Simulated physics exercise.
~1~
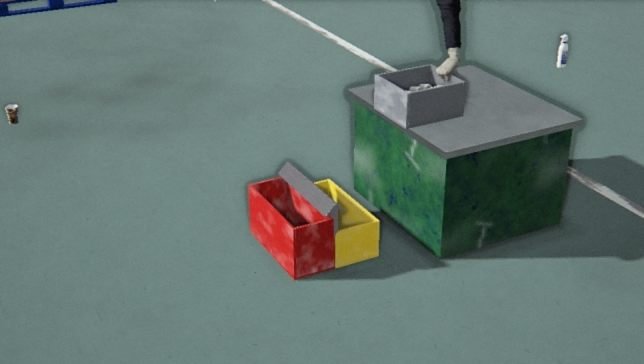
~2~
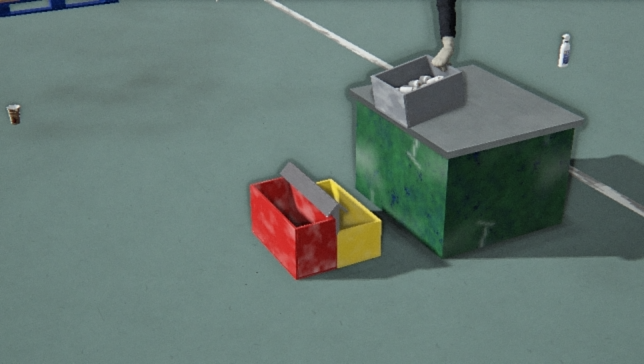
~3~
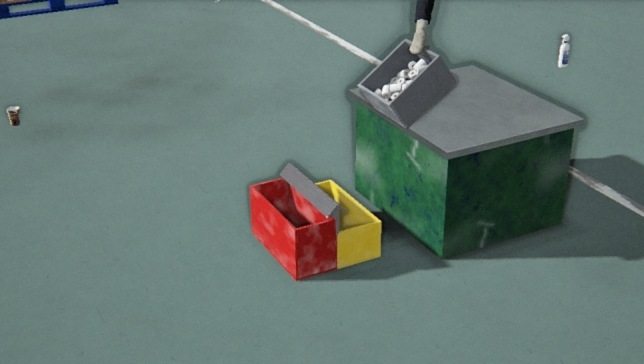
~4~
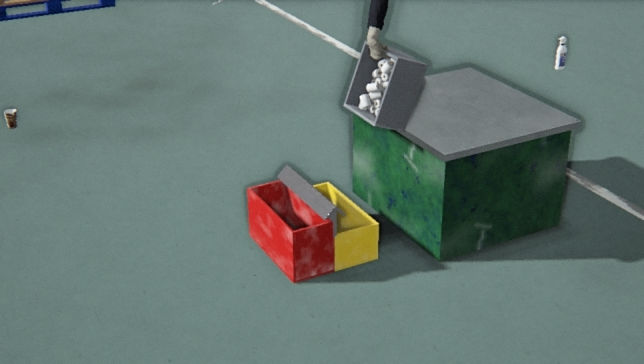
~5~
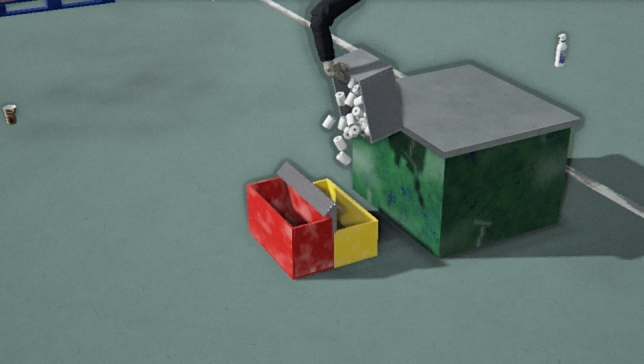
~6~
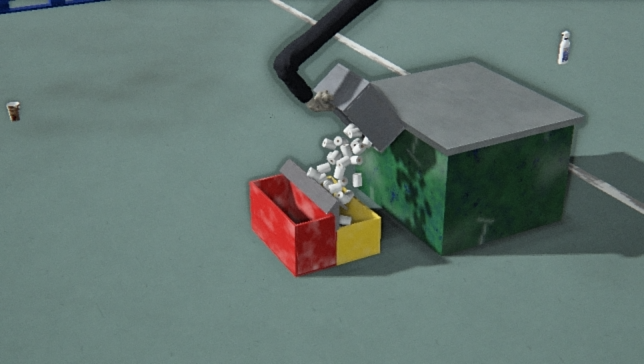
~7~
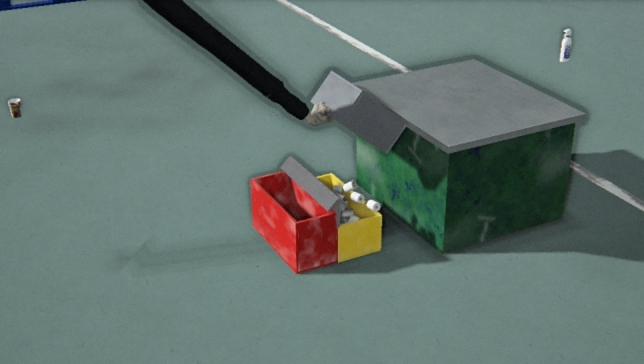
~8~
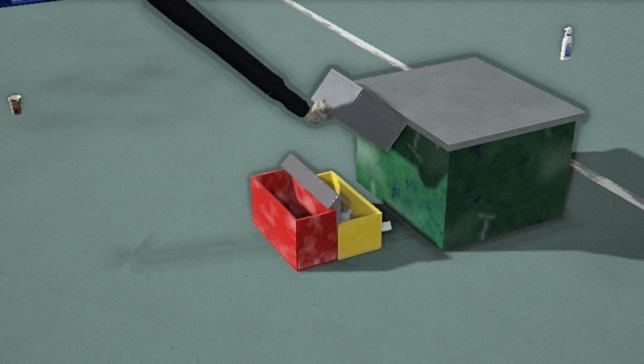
A small grey crate filled with white paper rolls sits at the end of a green bench with a grey top, gripped by a dark-sleeved arm. The arm tilts the crate to the left, baring the rolls heaped inside, and keeps turning it over the bench's edge. The first rolls spill out, then a thick stream tumbles toward the open yellow tub below, beside a red box and a grey ridge. The crate stops nearly upside down and stays there. The rolls settle down into the yellow tub, one lies on the ground beside it, and the red box remains empty.
